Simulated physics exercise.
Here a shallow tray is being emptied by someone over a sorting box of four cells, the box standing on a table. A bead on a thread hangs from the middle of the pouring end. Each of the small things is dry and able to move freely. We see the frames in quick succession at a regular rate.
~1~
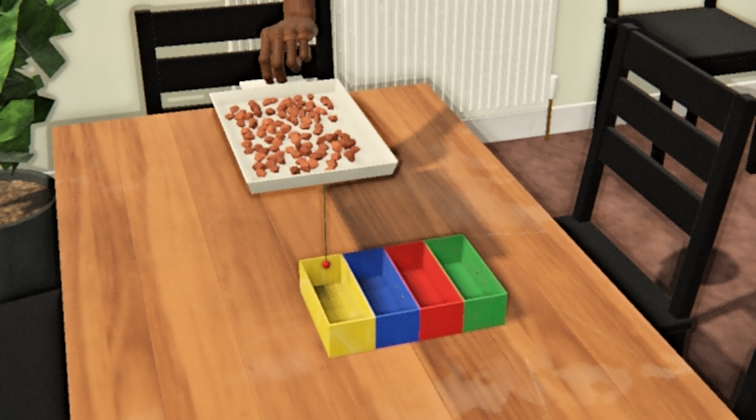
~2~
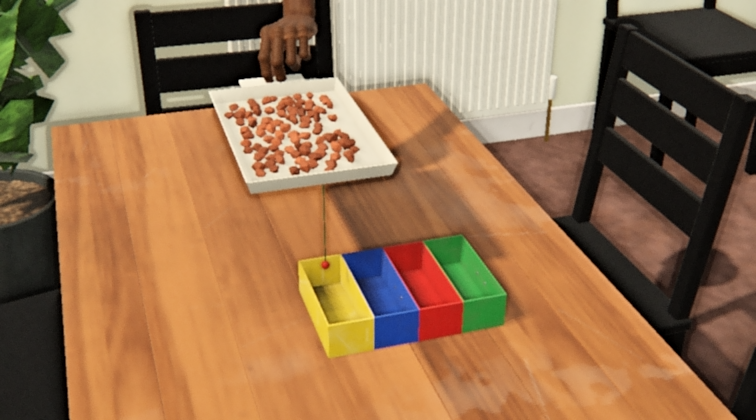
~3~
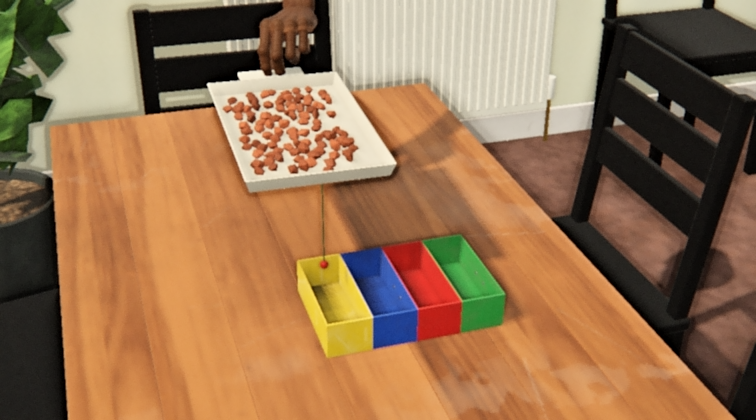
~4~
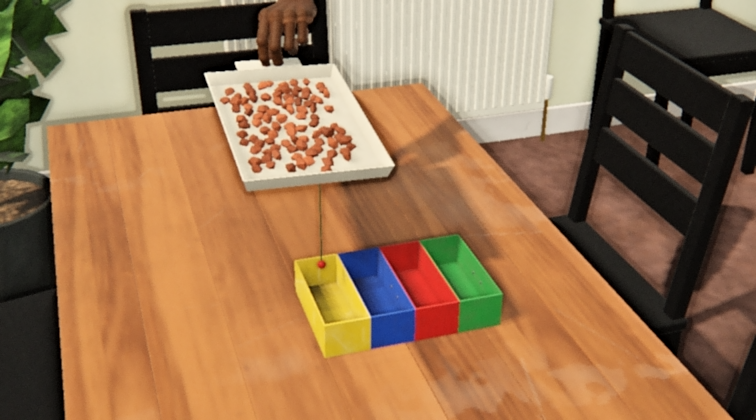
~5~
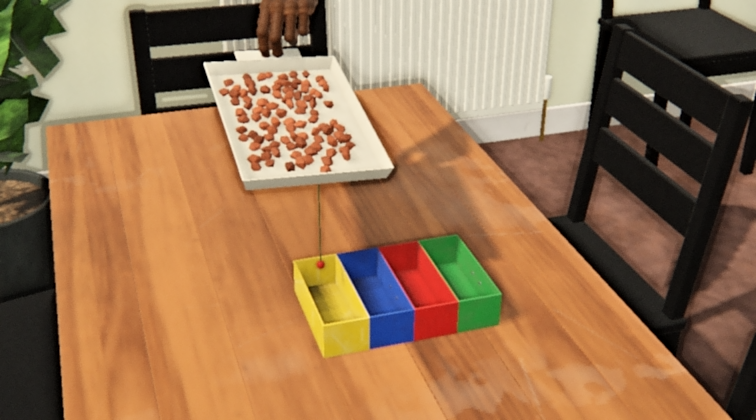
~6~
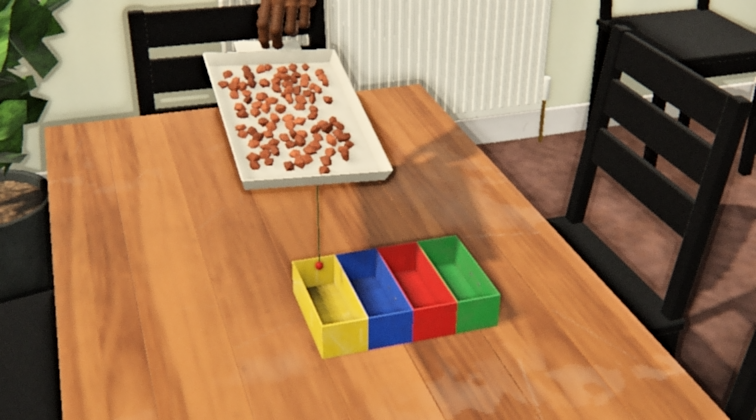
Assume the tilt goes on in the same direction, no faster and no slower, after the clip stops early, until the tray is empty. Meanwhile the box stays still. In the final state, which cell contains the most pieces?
The blue one contains the most.
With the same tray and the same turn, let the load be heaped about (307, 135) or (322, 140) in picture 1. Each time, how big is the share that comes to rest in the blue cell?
Near 50 % and 40 %.
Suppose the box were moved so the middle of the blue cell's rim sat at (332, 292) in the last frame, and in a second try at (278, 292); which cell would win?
First try: That red cell. Second try: The green one.
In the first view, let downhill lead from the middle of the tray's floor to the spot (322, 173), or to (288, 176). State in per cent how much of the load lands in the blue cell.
20 % and 0 %.
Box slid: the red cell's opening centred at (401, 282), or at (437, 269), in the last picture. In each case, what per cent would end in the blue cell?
That makes 30 per cent, followed by 50 per cent.
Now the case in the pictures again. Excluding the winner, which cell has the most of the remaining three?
The cell in red.
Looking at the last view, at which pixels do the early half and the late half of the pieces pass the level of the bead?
First close to (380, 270), next close to (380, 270).
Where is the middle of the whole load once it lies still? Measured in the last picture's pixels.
At about (381, 312), give or take.
Soon, tray tipped steeply; all on the tray.
A while on, tray tipped right over; about a third on the tray; about a quarter in the blue cell; a small part in the red cell; a small part in the yellow cell; a small part falling or outside the box.
Towards the end, tray tipped past a quarter turn; about half in the blue cell; about a third in the red cell; a small part in the yellow cell; a stray few falling or outside the box.
Finally, tray tipped past a quarter turn; about half in the blue cell; about a third in the red cell; a small part in the yellow cell; none in the green cell; a stray few outside the box.
